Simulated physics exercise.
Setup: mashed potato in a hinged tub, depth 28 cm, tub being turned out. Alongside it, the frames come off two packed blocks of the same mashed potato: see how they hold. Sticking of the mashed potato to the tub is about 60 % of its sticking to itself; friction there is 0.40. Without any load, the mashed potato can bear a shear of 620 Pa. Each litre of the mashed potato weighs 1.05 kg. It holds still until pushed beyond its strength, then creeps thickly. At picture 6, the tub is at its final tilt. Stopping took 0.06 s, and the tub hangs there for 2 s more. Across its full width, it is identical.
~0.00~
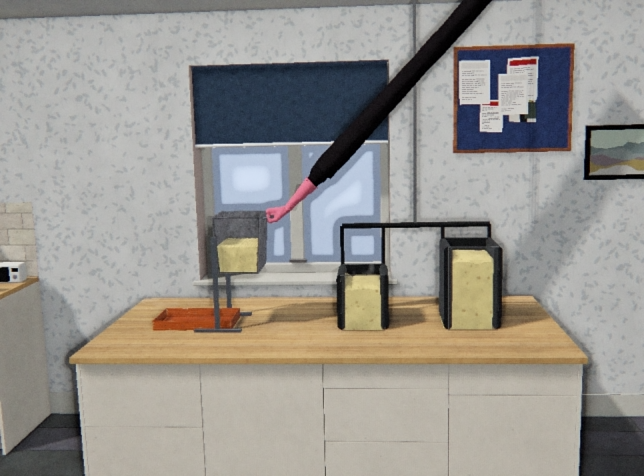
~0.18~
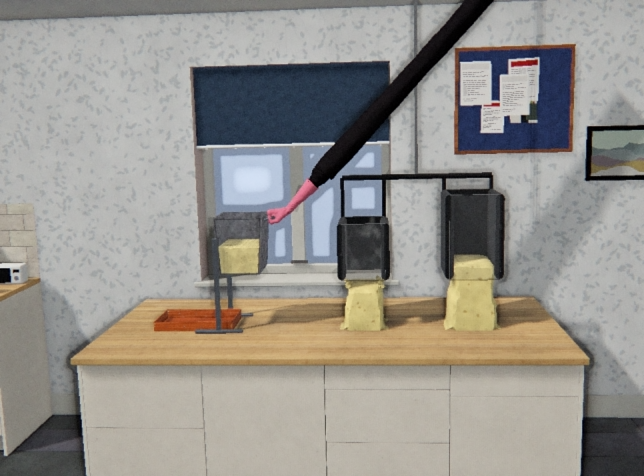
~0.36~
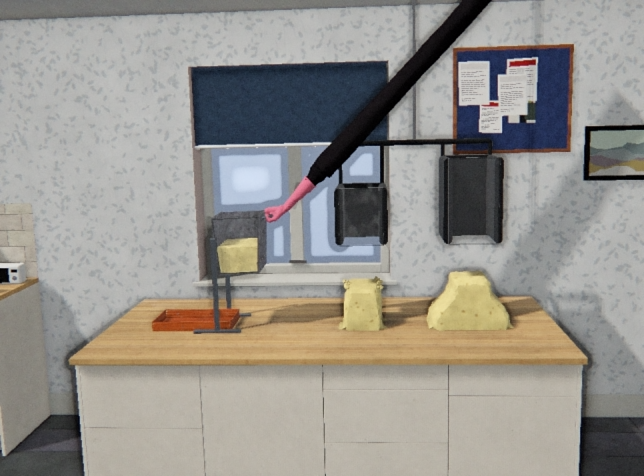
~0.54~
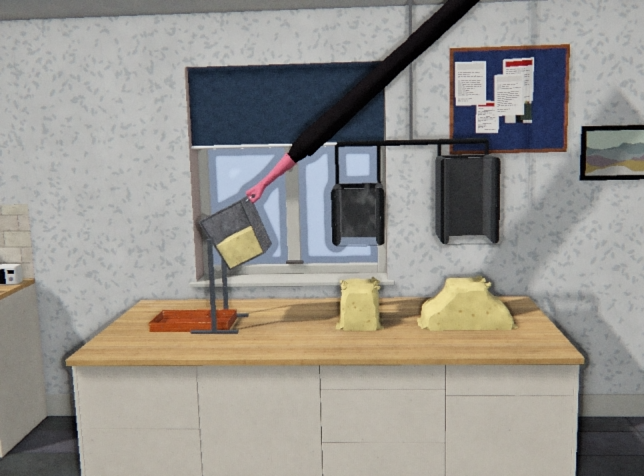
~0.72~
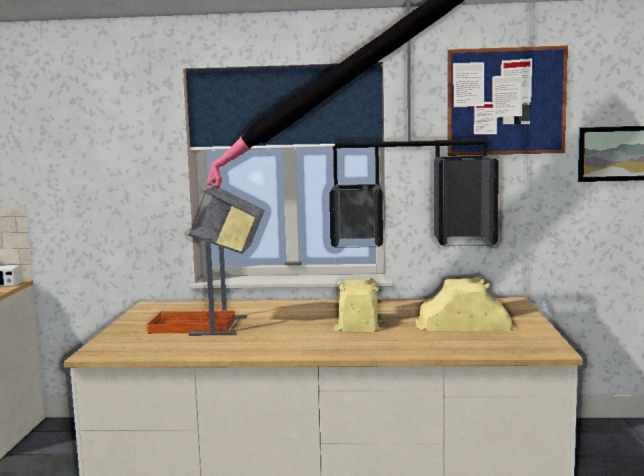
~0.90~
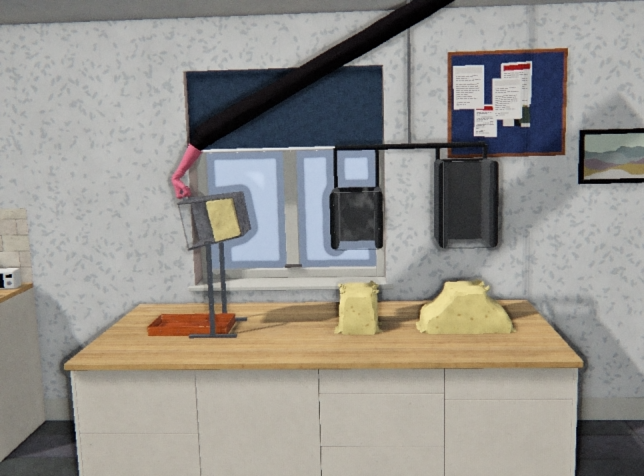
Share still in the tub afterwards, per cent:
Near 0 %.
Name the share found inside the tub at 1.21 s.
It's something like 100 % of the original load.
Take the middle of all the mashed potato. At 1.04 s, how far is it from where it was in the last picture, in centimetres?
I'd estimate roughly 4 centimetres.
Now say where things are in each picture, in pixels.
Handle-side rim at (259, 217), tilt 0 degrees; top of the mashed potato at (226, 247); blocks stand 23 cm, 36 cm (left to right), in the first frame.
Handle-side rim at (260, 218), tilt 0 degrees; top of the mashed potato at (227, 248); blocks stand 22 cm, 33 cm (left to right), in the second frame.
Handle-side rim at (258, 217), tilt 2 degrees; top of the mashed potato at (257, 246); blocks stand 22 cm, 25 cm (left to right), in the third frame.
Handle-side rim at (240, 201), tilt 26 degrees; top of the mashed potato at (252, 230); blocks stand 22 cm, 22 cm (left to right), in the fourth frame.
Handle-side rim at (205, 192), tilt 66 degrees; top of the mashed potato at (233, 207); blocks stand 22 cm, 22 cm (left to right), in the fifth frame.
Handle-side rim at (178, 205), tilt 100 degrees; top of the mashed potato at (229, 199); blocks stand 22 cm, 22 cm (left to right), in the sixth frame.
After 1.04 s, the tub is at 100 degrees and holds 100 %.
After 1.21 s, the tub is at 100 degrees and holds 100 %.
After 1.38 s, the tub is at 100 degrees and holds 98 %.
After 1.55 s, the tub is at 100 degrees and holds 94 %.
After 2.90 s, at the end, the tub is at 100 degrees and holds 0 %.
